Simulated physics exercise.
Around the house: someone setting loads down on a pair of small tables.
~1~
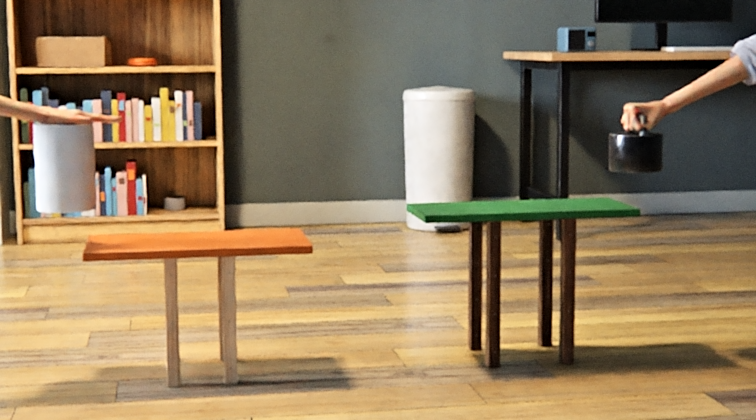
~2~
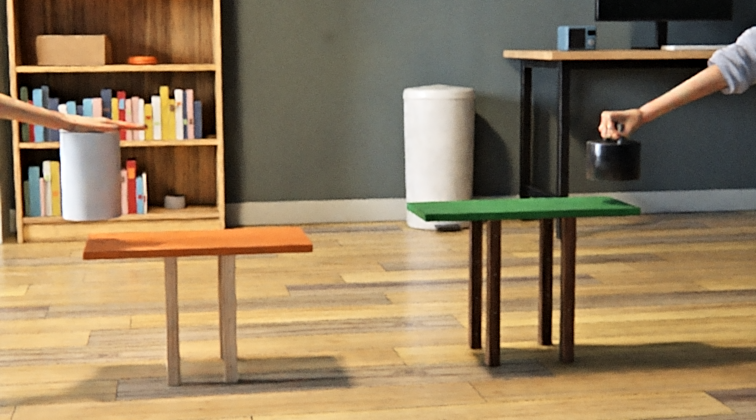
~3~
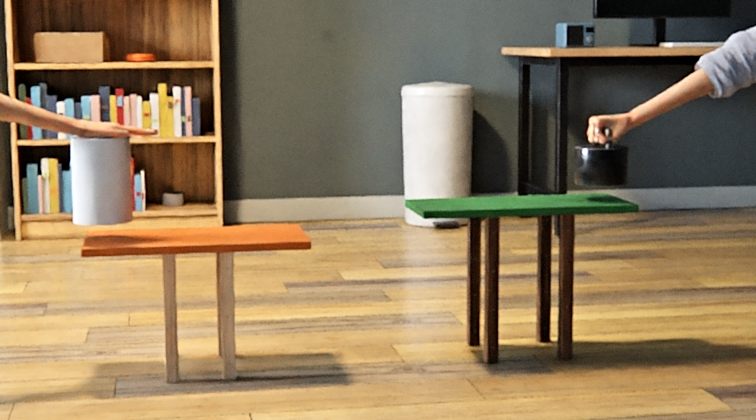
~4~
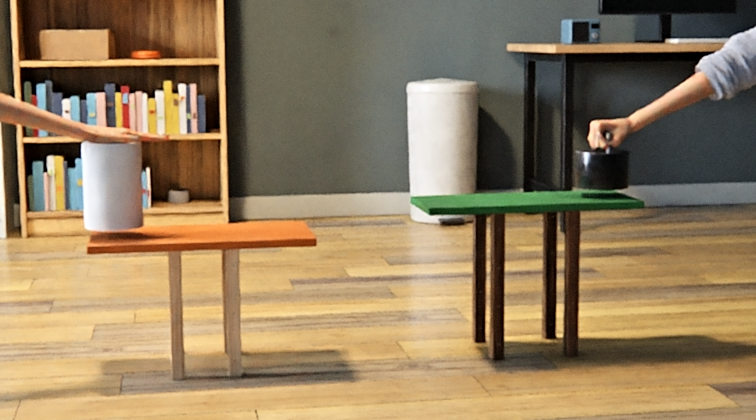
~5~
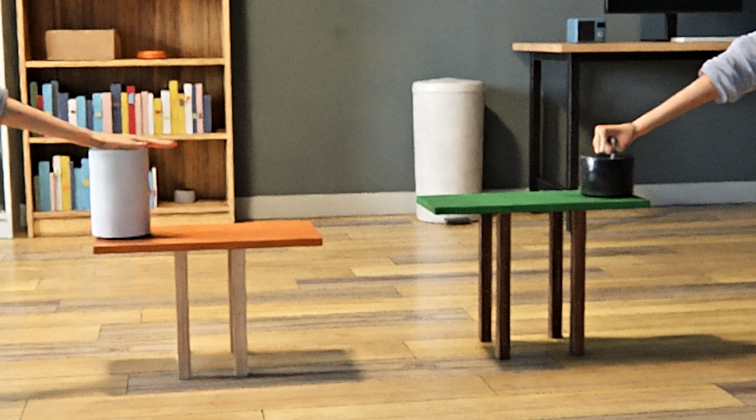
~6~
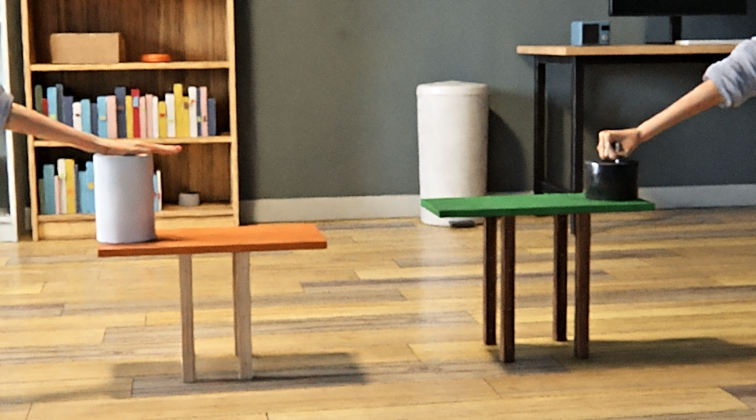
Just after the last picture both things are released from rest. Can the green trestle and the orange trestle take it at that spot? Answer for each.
The green trestle goes over; the orange trestle keeps steady.
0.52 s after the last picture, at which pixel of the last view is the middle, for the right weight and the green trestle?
About (674, 207), and the other about (597, 198).
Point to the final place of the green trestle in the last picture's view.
Its middle is close to (678, 248).
Then, 0.52 s on from there, green trestle turned 24° from its first pose near (597, 198); orange trestle at rest near (212, 240).
Then, 0.68 s on from there, green trestle turned 56° from its first pose near (664, 229); orange trestle at rest near (212, 240).
Then, 0.94 s on from there, green trestle turned 74° from its first pose near (695, 243); orange trestle at rest near (212, 240).
In the end, the green trestle overbalances, near (677, 248); the orange trestle holds firm, near (212, 240).
